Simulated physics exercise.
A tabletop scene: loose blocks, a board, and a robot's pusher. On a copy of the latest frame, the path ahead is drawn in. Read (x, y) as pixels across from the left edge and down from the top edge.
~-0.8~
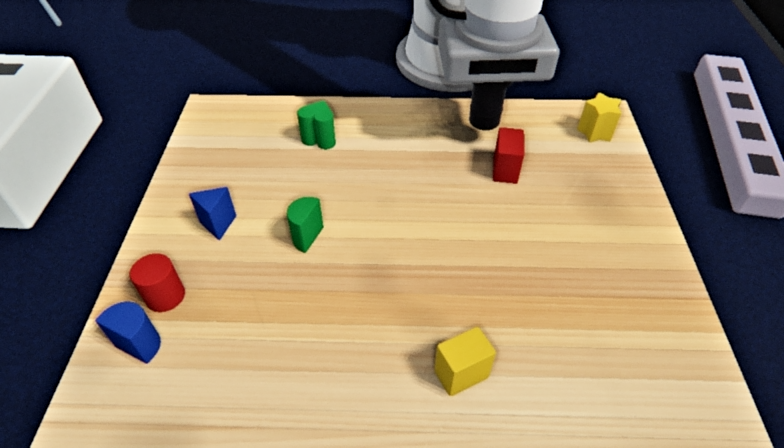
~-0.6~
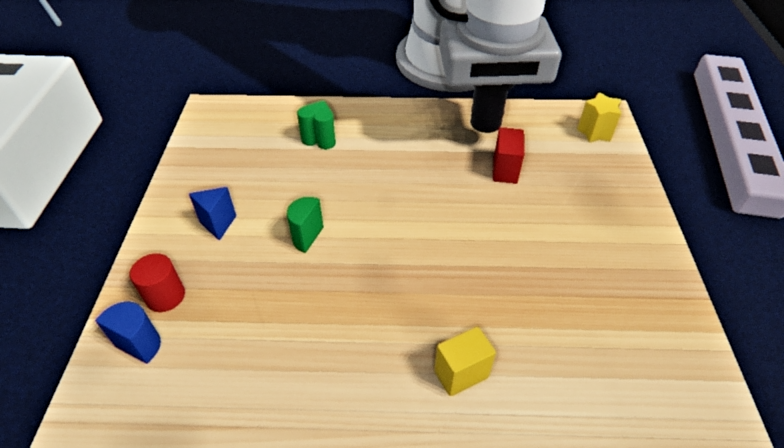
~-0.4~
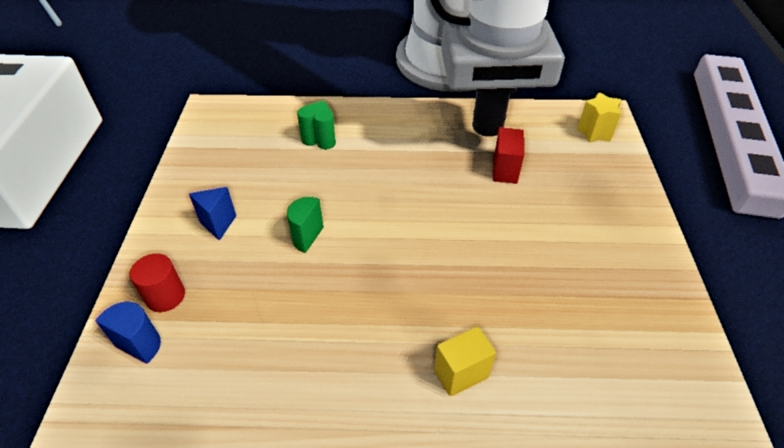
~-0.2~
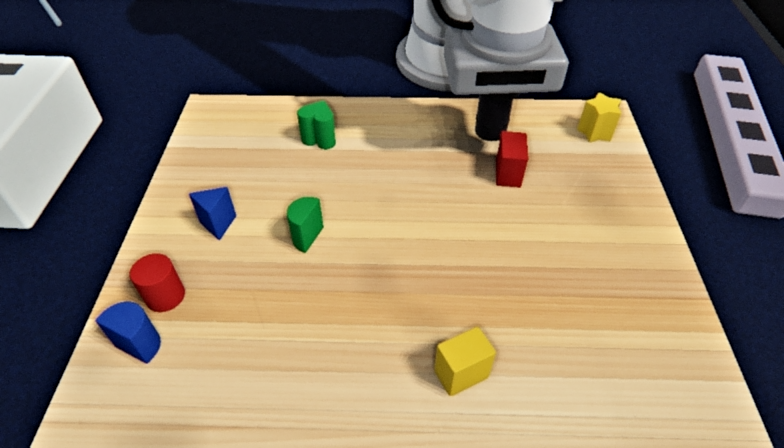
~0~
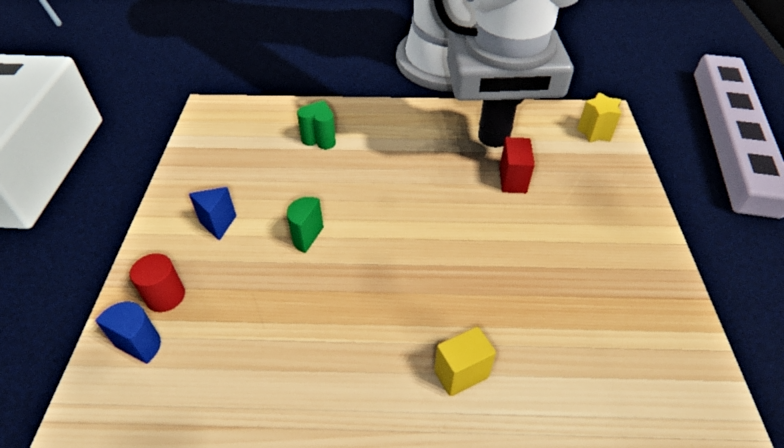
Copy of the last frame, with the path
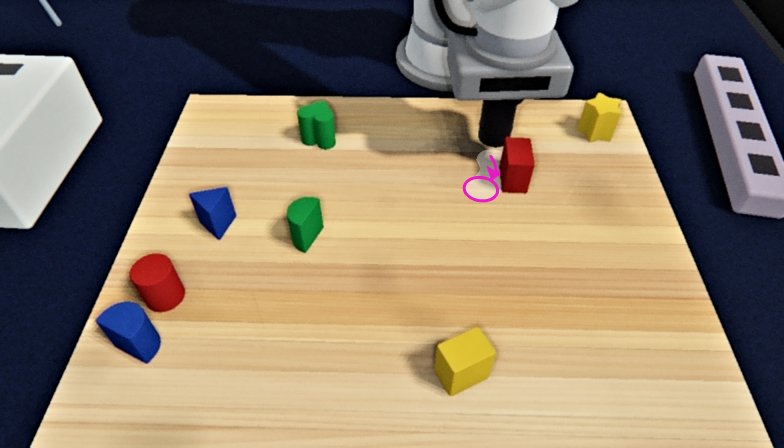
A robot's dark pusher inches toward the red rectangular block and nudges it slightly down and right.
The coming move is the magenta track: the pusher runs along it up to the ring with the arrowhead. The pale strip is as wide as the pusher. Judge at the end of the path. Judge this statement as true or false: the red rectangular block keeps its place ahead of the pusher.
This is false.
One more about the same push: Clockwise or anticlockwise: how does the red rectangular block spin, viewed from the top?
Turns anticlockwise.
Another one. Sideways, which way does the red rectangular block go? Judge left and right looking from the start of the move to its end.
Gets pushed left.
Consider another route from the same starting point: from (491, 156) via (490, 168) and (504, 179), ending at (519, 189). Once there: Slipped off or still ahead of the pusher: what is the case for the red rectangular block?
I'd say the red rectangular block is still out in front of the pusher at the end.
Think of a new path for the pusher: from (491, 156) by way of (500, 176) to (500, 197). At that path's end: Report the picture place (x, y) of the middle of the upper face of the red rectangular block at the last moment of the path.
The answer is (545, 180).
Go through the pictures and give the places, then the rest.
In the first frame, pusher tip (484, 122); block tops, red rectangular block (512, 140).
In the second frame, pusher (486, 124); blocks unchanged.
In the third frame, pusher (488, 128); blocks unchanged.
In the fourth frame, pusher (490, 132); red rectangular block (515, 144).
In the fifth frame, pusher (494, 138); red rectangular block (520, 150).
Path on the board, from (491, 156) by way of (496, 168) and (493, 180) to (481, 189).
What follows on the original path. Halfway along, pusher (499, 157); red rectangular block (533, 166), turned 25° anticlockwise.
At the end, pusher (484, 171); red rectangular block (532, 169), turned 45° anticlockwise.
